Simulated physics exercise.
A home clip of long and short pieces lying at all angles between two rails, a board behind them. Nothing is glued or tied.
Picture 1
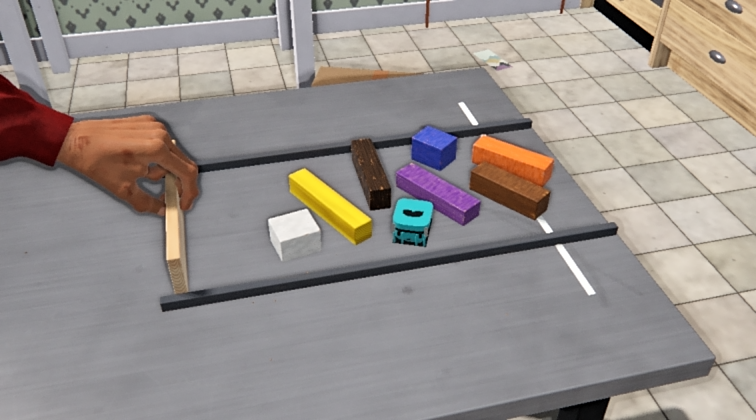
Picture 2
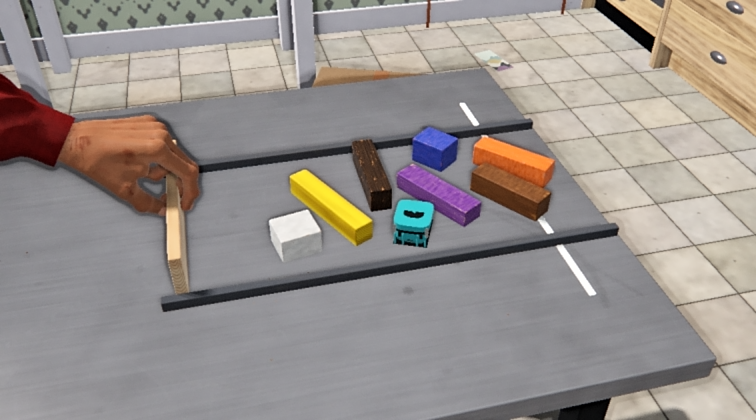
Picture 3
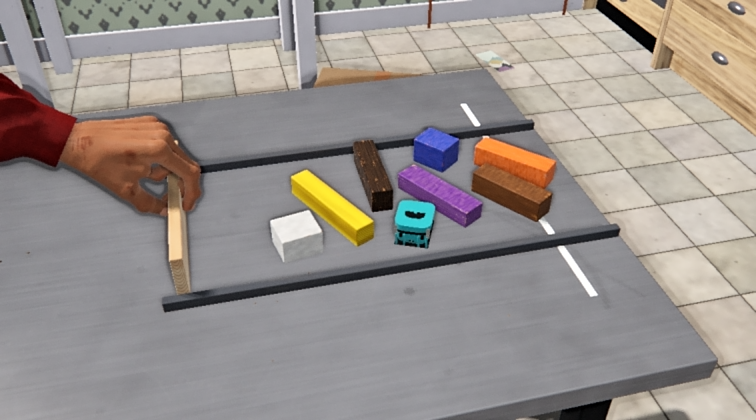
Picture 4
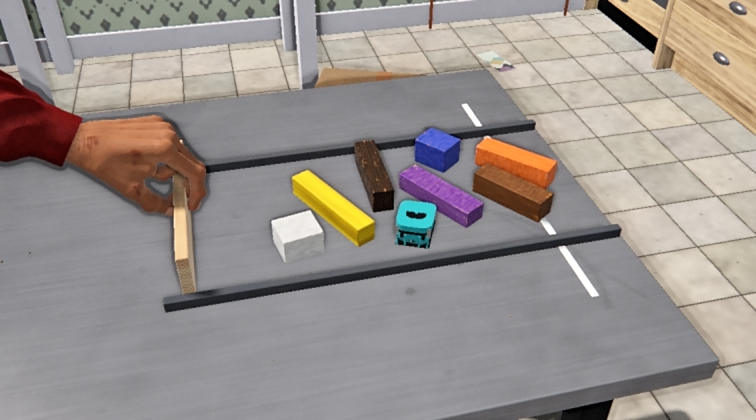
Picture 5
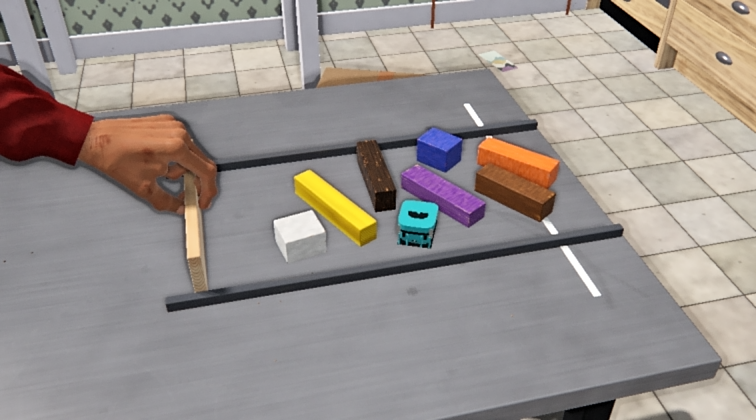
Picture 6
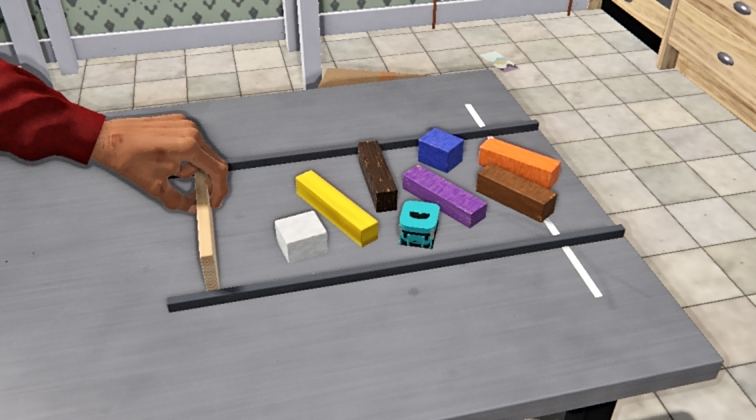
The video shows a hand holding a wooden board upright at the left end of two dark rails on a gray table, then sliding it slightly right toward colored blocks and bars and a turquoise case, which stay in place.
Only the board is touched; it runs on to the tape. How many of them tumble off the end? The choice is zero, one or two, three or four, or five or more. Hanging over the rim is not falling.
As it turns out, the number that fall off is three or four.
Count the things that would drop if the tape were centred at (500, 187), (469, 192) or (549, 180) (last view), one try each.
It would be 2, 0 and 5.
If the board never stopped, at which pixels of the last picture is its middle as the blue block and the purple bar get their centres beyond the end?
Near (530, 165) and (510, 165).
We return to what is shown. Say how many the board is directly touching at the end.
That makes 3.
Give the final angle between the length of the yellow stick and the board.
About 30°.
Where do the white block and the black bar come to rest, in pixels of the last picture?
About (561, 200), and the other about (534, 147).
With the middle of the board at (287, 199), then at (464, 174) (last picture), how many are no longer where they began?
By then 1, and 8.
Soon after, none off yet; orange bar at rest near (519, 163); brown bar at rest near (515, 192); blue block at rest near (441, 150).
After that, none off yet; orange bar at rest near (519, 163); brown bar moving near (520, 191); blue block moving near (445, 147).
And then, none off yet; orange bar displaced about its own width near (561, 147); brown bar displaced about its own width near (585, 181); blue block displaced well along near (503, 133).
In the end, the number that fall off is three or four; gone, purple bar, brown bar and orange bar.
